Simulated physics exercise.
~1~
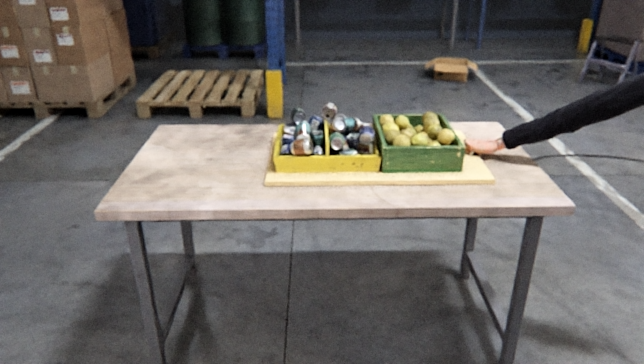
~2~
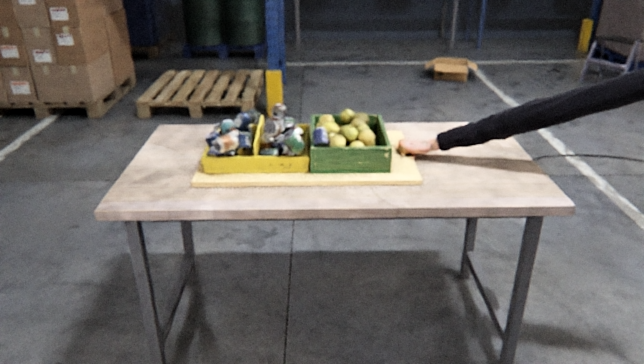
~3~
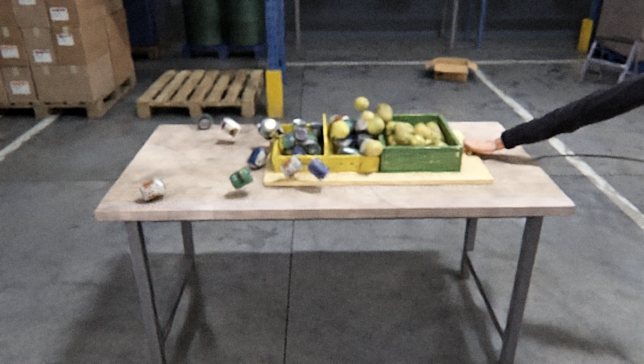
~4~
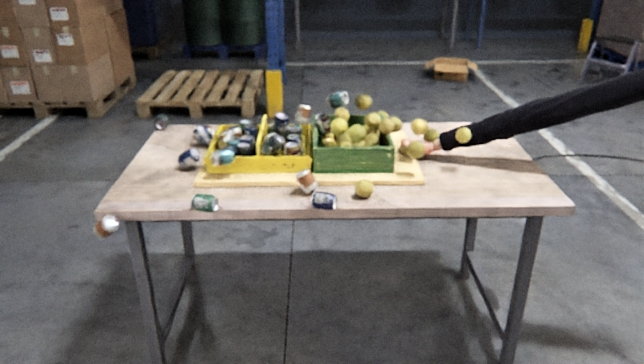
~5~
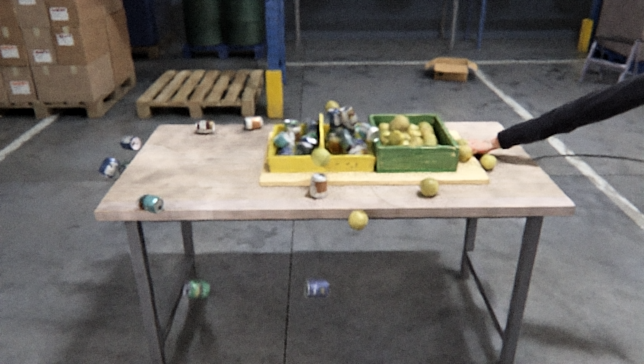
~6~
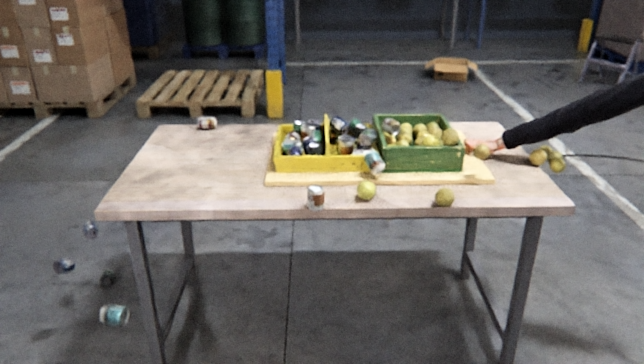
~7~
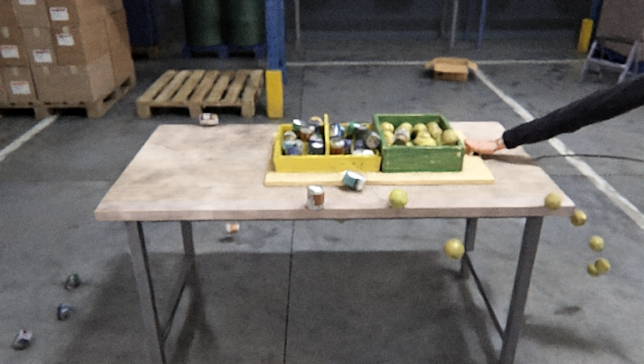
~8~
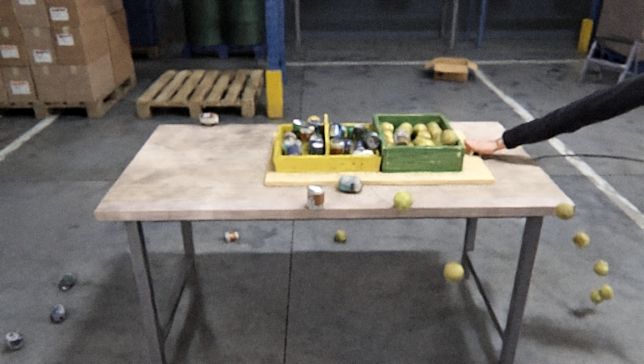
A board carrying a yellow container of small cans and, to its right, a green container of yellow apples rests on a pale table in a warehouse, seen from the front and slightly above. A dark-sleeved arm from the right shoves it left, then back right, and cans fly out across the tabletop. A second leftward push and return scatter more cans and send apples tumbling over the green walls. Cans drop off the left and front edges while apples roll off the front and right. The board stops near its start, both containers still partly filled, with spilled pieces on table and floor.
